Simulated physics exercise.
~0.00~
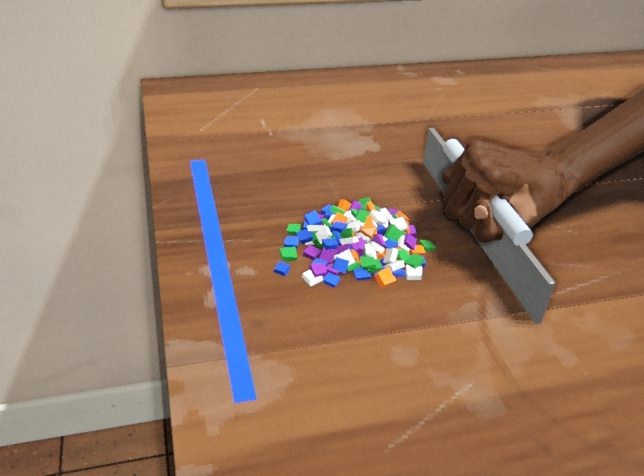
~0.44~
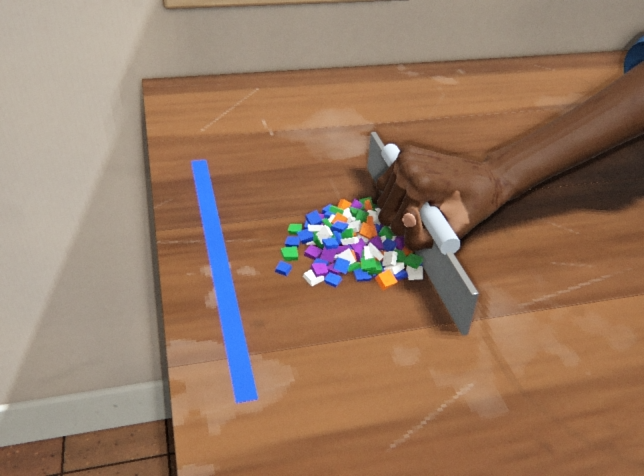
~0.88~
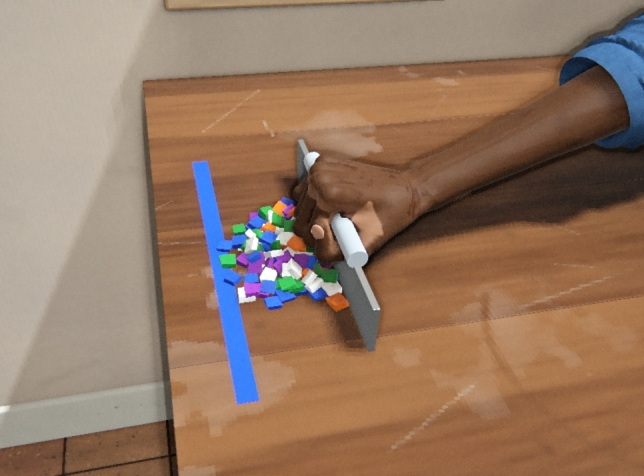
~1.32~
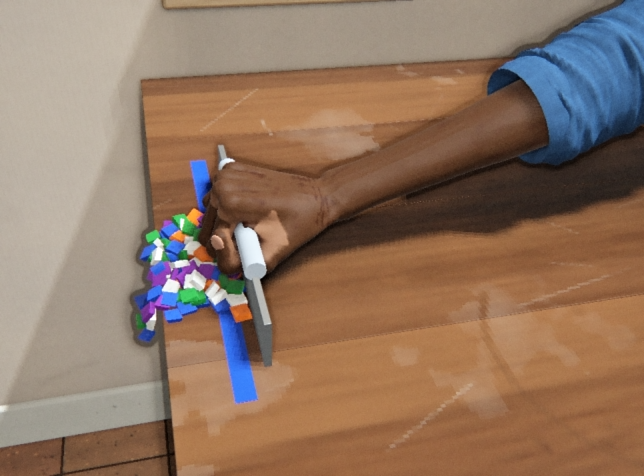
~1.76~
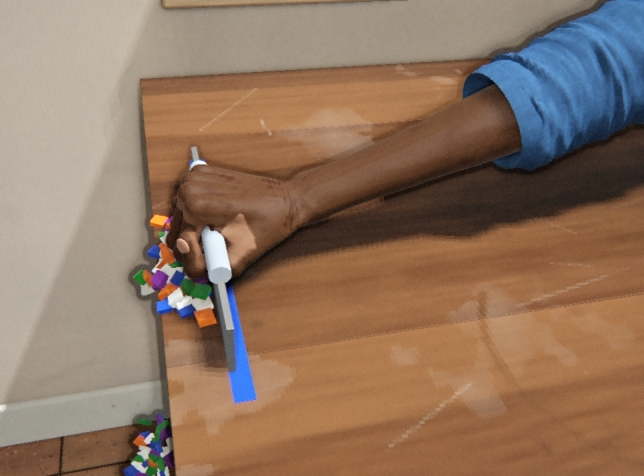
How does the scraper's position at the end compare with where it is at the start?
At the start the scraper is to the right of the heap, well away from the blue tape. By the end it is much farther left, at the tape near the table's left edge.
